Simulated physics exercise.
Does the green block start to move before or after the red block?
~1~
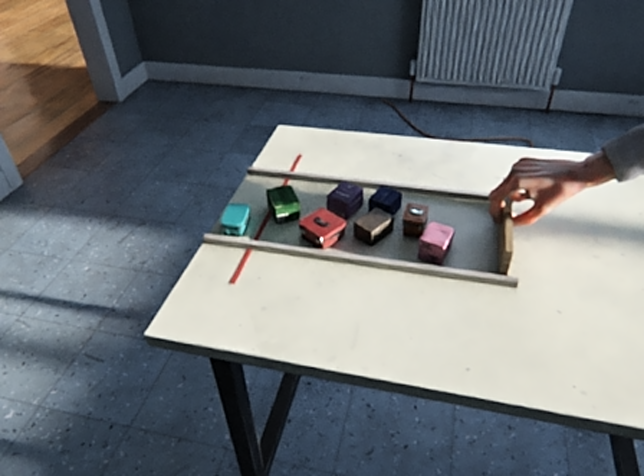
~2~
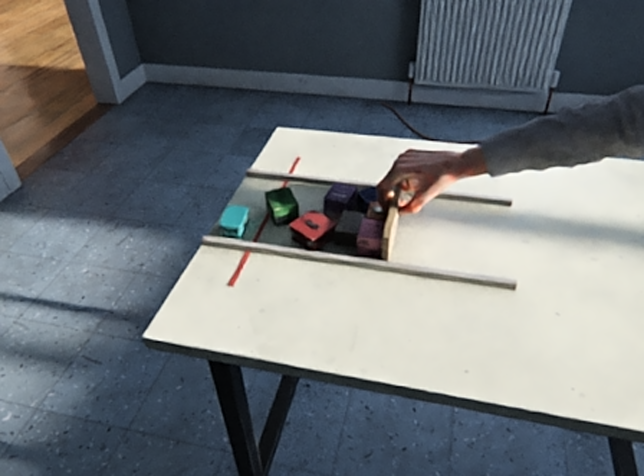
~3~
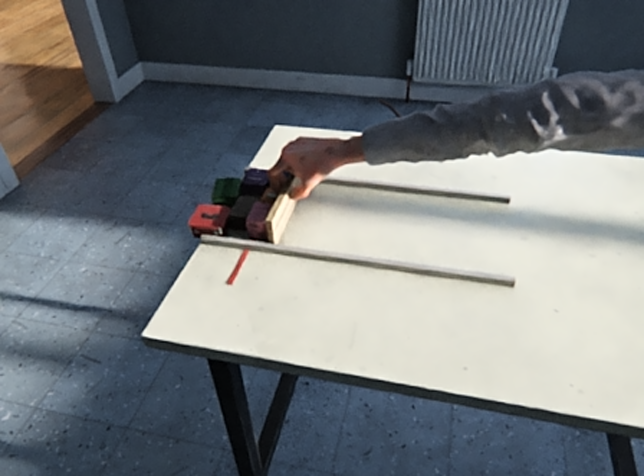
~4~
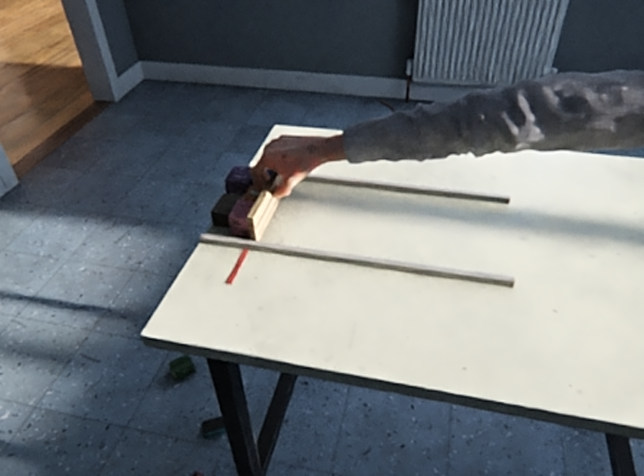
The green block starts to move after the red block. The red one is already shifting left while the green one is still in its place.
